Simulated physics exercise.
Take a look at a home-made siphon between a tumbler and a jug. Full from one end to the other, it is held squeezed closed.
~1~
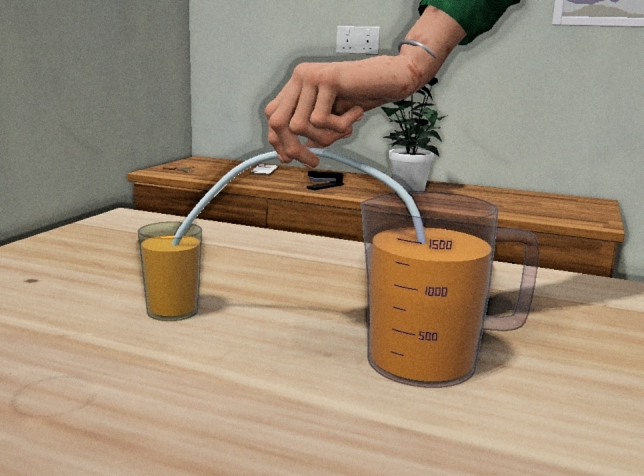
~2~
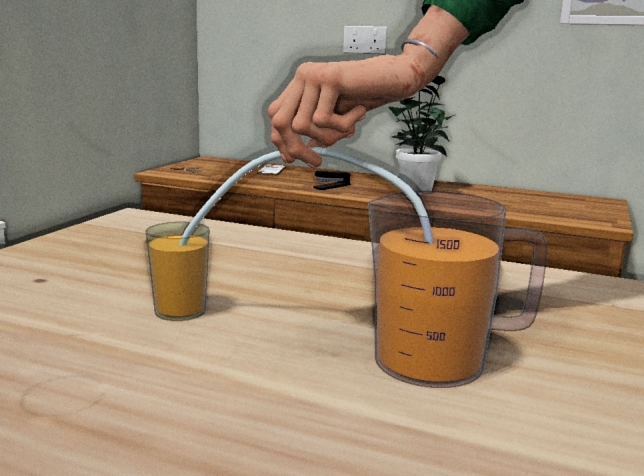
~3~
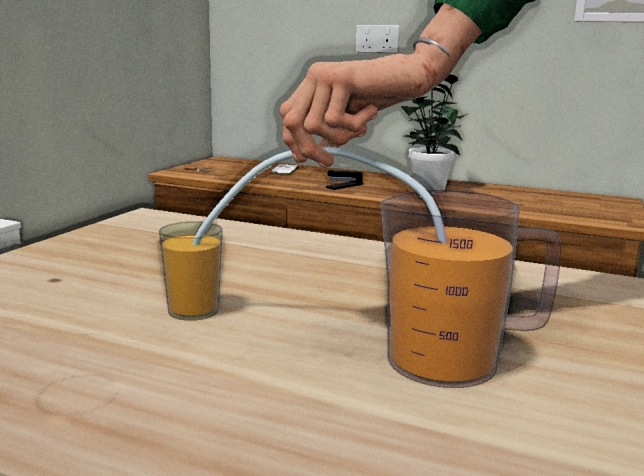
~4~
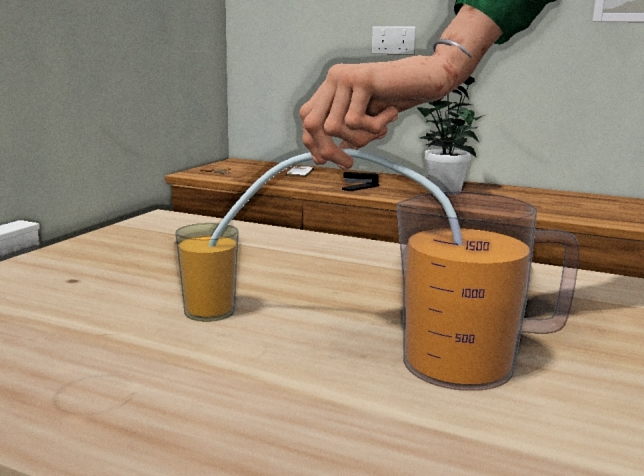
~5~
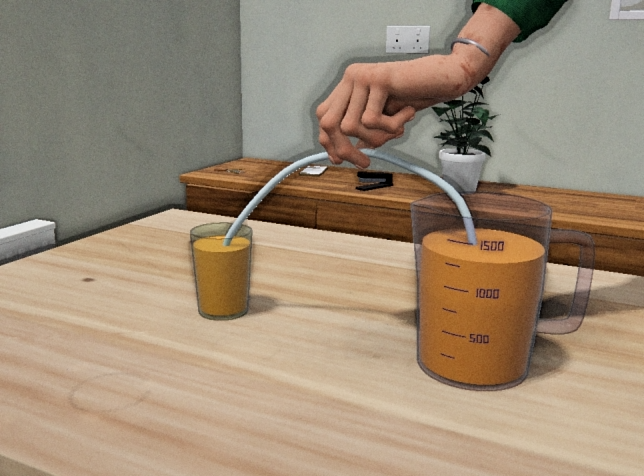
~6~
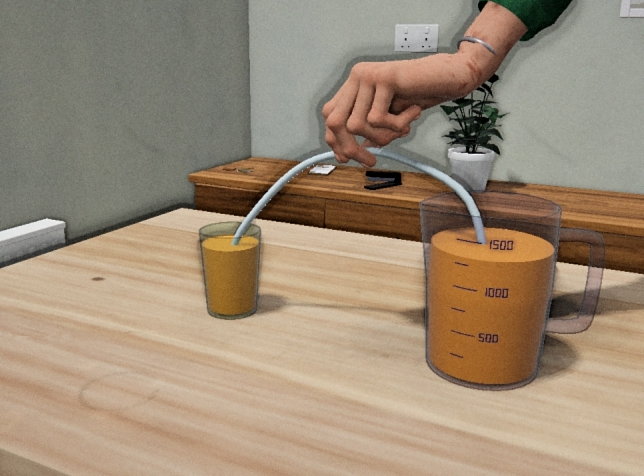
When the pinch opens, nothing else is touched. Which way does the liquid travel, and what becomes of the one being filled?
Orange juice goes: To the left; receiving: Spills over.
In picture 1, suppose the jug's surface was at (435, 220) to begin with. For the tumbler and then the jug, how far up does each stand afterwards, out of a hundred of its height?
The first ends at 100 per cent, the second at 60 per cent.
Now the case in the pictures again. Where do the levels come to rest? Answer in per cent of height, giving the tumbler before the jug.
In order, 100 percent then 60 percent.
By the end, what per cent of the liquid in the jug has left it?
20 %, by my reckoning.
Shortly, the tumbler is full to the brim; the jug is about two thirds full; the lower one has lost some.
At the finish, the tumbler is full to the brim; the jug is about two thirds full; the lower one has lost some; the two surfaces are level.
